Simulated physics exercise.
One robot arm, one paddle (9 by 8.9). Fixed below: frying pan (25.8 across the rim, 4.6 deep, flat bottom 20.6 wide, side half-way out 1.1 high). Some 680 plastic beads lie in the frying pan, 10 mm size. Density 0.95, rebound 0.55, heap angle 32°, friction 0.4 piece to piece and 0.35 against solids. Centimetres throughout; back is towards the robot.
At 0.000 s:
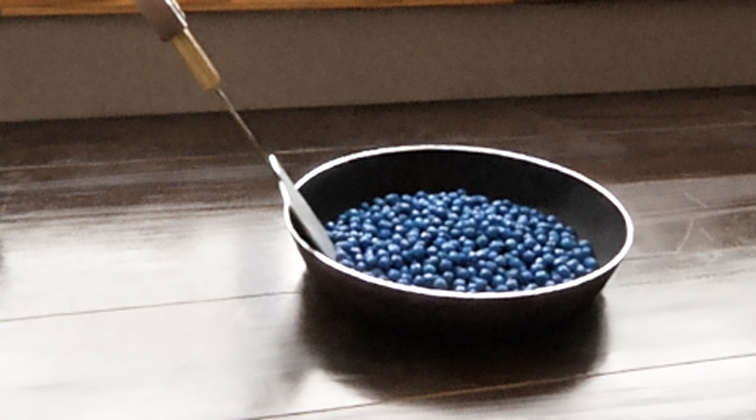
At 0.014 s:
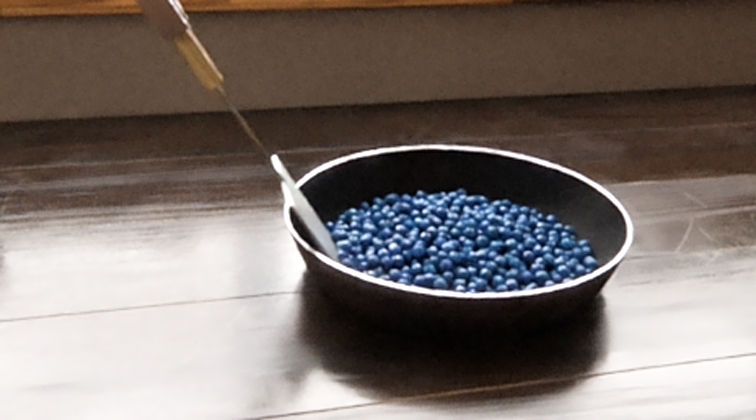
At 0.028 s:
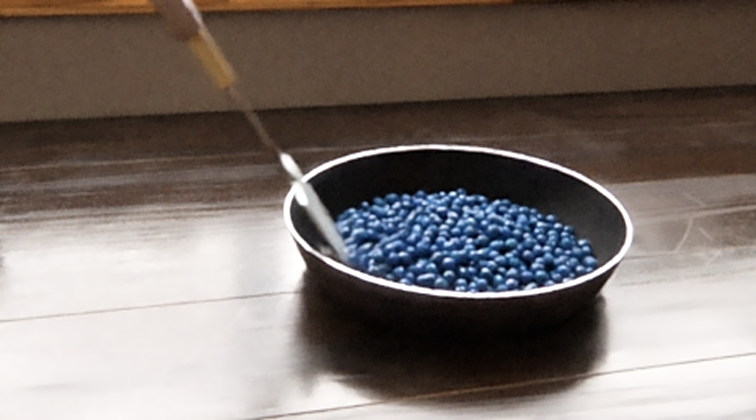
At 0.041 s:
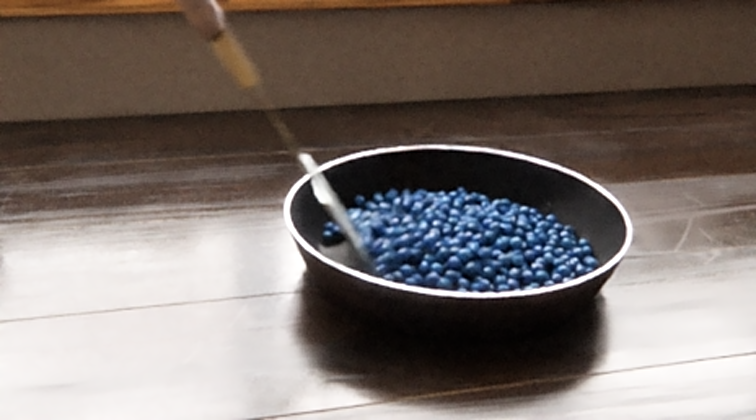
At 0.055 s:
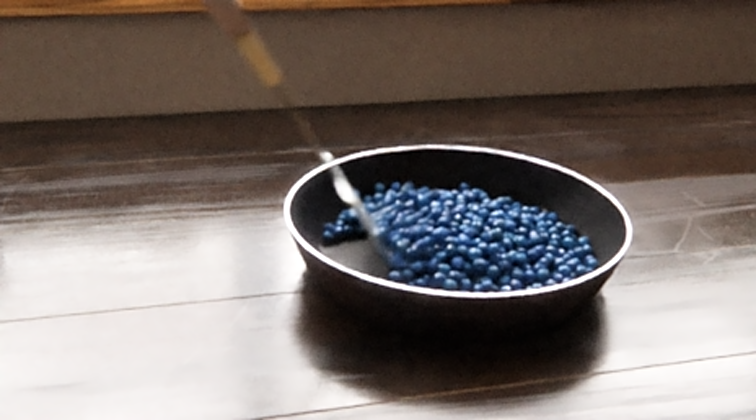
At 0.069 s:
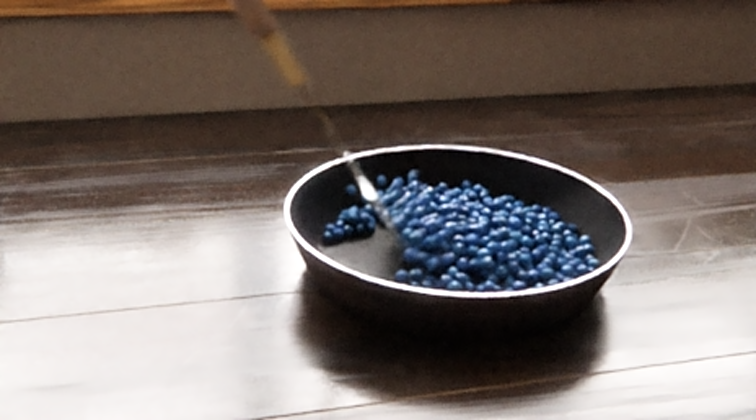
The video shows a dark frying pan of small blue beads on a wooden surface as a handled paddle, resting at the left side, moves rightward through them, pushing beads together and exposing part of the pan's bottom.
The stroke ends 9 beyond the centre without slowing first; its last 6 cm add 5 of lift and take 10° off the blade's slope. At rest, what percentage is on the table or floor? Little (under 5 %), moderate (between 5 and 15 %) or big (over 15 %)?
Share on the table or floor: Big (over 15 %).
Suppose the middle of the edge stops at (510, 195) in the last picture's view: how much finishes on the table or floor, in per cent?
Some 10 per cent.
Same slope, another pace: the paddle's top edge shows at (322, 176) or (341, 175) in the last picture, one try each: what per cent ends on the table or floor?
About 10 and 15 per cent.
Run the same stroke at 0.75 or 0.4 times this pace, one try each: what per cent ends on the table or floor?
Some 10 and 5 per cent.
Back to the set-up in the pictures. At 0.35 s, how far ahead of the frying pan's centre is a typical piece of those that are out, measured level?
Some 28 cm.
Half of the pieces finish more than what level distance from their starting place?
About 4 cm.
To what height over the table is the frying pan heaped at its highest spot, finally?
Some 4.5 cm.
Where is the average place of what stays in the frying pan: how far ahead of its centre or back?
Roughly 4.5 cm ahead.
After 0.10 s, sloping 59°, highest piece 7 above the table; 676 in the frying pan.
After 0.14 s, sloping 56°, highest piece 8 above the table; 676 in the frying pan.
After 0.35 s, sloping 49°, highest piece 8 above the table; 542 in the frying pan, 104 on the table or floor, 30 on the blade or in flight.
After 1.40 s, sloping 49°, highest piece 5 above the table; 542 in the frying pan, 134 on the table or floor.
In the end, 542 in the frying pan, 134 on the table or floor. That is 20 % on the table or floor.
